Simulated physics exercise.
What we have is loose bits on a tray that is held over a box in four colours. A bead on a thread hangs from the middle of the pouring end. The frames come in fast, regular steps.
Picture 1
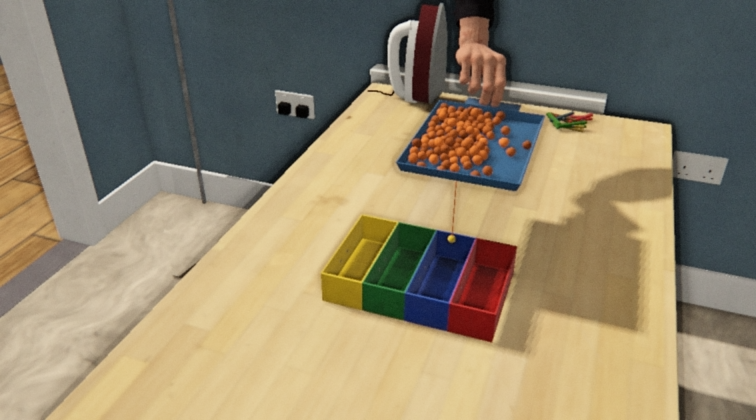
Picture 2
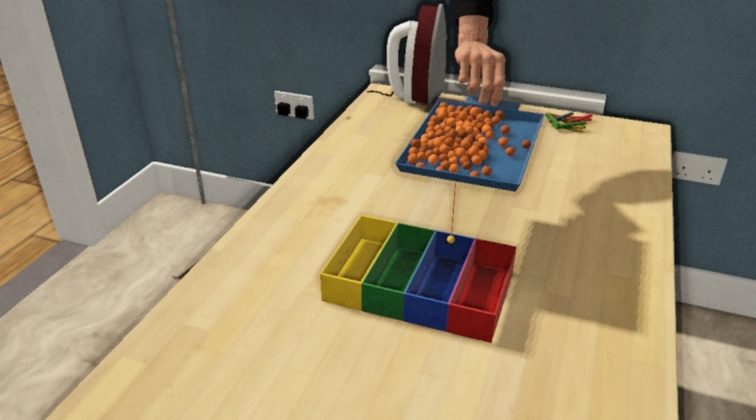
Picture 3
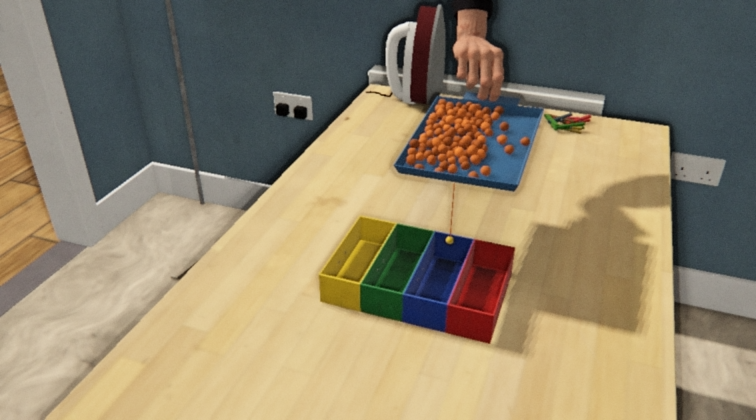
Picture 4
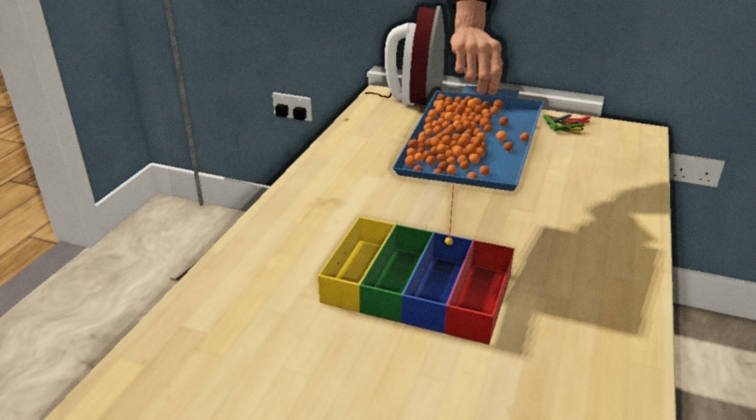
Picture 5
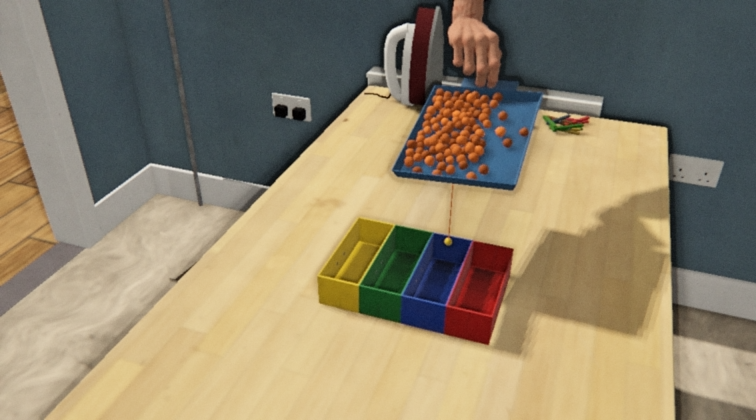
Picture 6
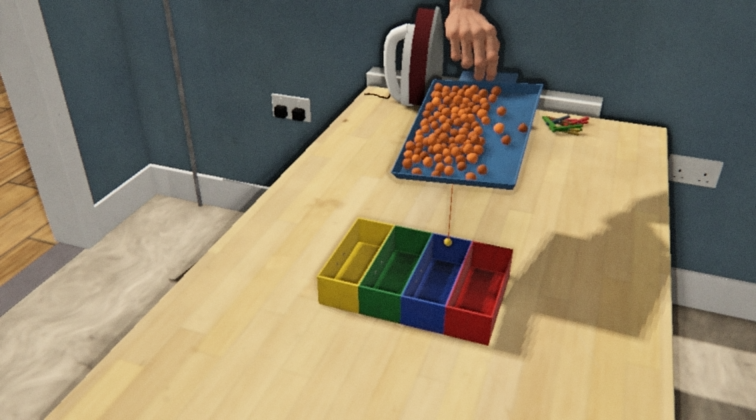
A blue tray of orange coated peanuts sits level above a box with yellow, green, blue and red cells, a bead hanging on a thread from its near edge. A hand at the far end then gradually raises that side, tilting the tray toward its near left corner, while the box stays still.
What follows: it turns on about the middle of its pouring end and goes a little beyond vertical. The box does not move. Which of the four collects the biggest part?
Fullest: The green cell.
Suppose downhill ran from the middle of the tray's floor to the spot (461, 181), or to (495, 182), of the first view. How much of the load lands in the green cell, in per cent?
In turn 20 and 0 in a hundred.
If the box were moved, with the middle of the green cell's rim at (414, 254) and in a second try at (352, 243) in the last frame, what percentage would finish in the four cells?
Near 90 % and 90 %.
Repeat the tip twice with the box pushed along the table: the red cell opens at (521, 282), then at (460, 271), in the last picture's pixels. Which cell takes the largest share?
At the first place yellow, at the second the green one.
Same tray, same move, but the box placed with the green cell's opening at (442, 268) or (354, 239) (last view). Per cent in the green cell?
In turn 20 and 10 in a hundred.
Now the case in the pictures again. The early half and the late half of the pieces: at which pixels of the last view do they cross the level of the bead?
Around (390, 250) and then (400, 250).
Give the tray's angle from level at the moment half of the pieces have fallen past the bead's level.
Near 85 degrees.
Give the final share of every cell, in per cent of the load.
In per cent, yellow cell 20, green cell 50, blue cell 20 and red cell 0.
Shortly afterwards, tray tipped steeply; all but a few on the tray; only a few in the green cell; only a few in the yellow cell.
Next, tray tipped right over; a little on the tray; near a third in the green cell; near a quarter in the blue cell; a little in the yellow cell; only a few in the red cell; near a quarter falling or outside the box.
Some moments later, tray tipped past a quarter turn; near half in the green cell; near a quarter in the blue cell; near a quarter in the yellow cell; only a few in the red cell; a little falling or outside the box.
In the end, tray tipped past a quarter turn; near half in the green cell; near a quarter in the blue cell; near a quarter in the yellow cell; only a few in the red cell; a little outside the box.
